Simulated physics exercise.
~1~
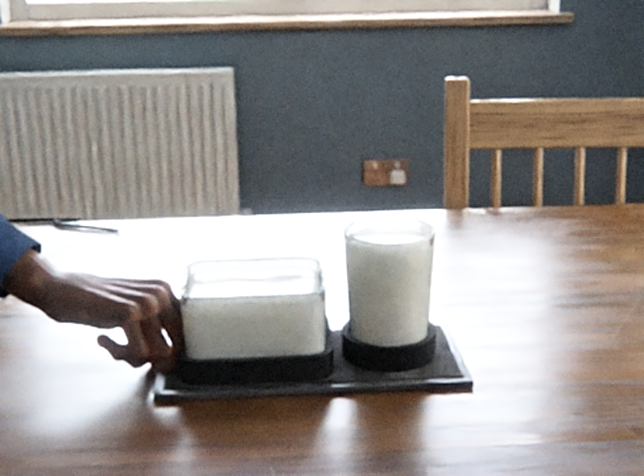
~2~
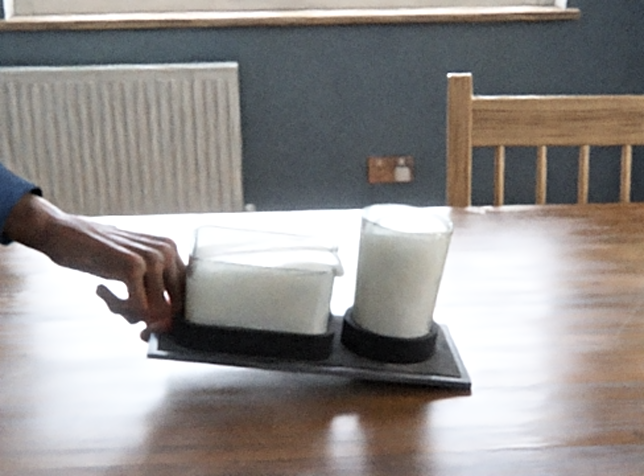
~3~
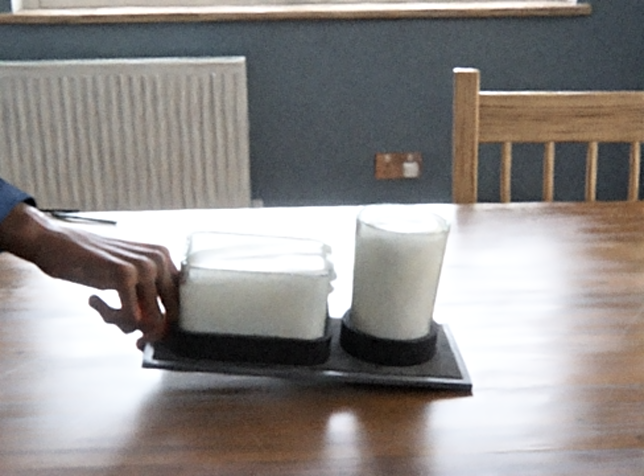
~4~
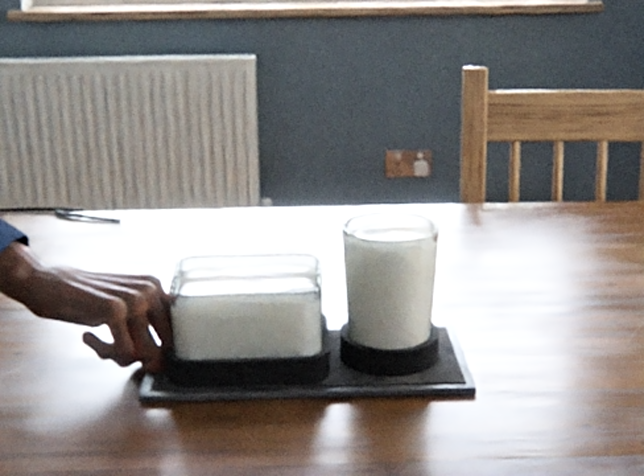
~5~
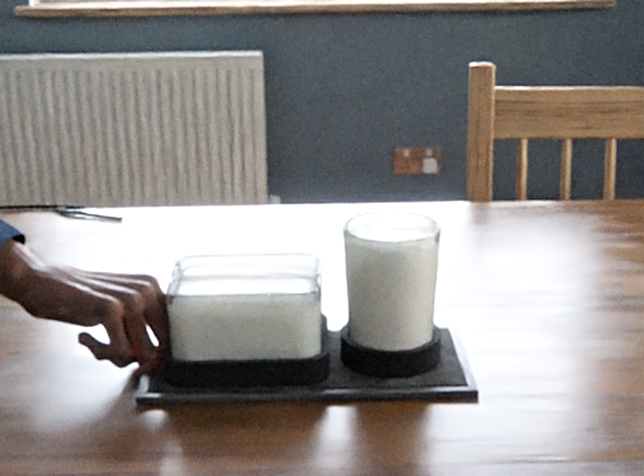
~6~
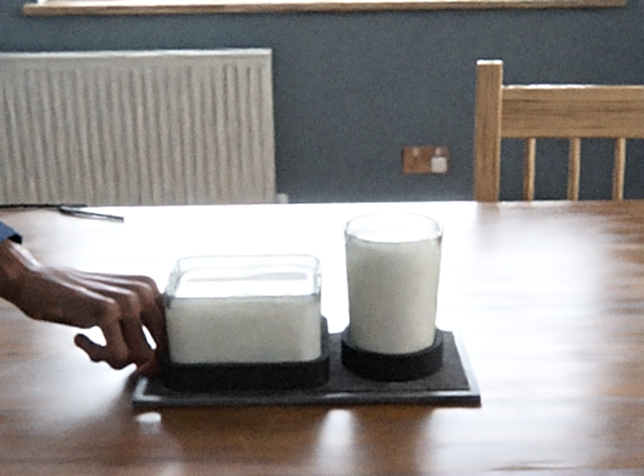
On a wooden dining table, a hand gently tilting up the left end of a dark tray holding two open milk-filled containers, then lowering it flat.
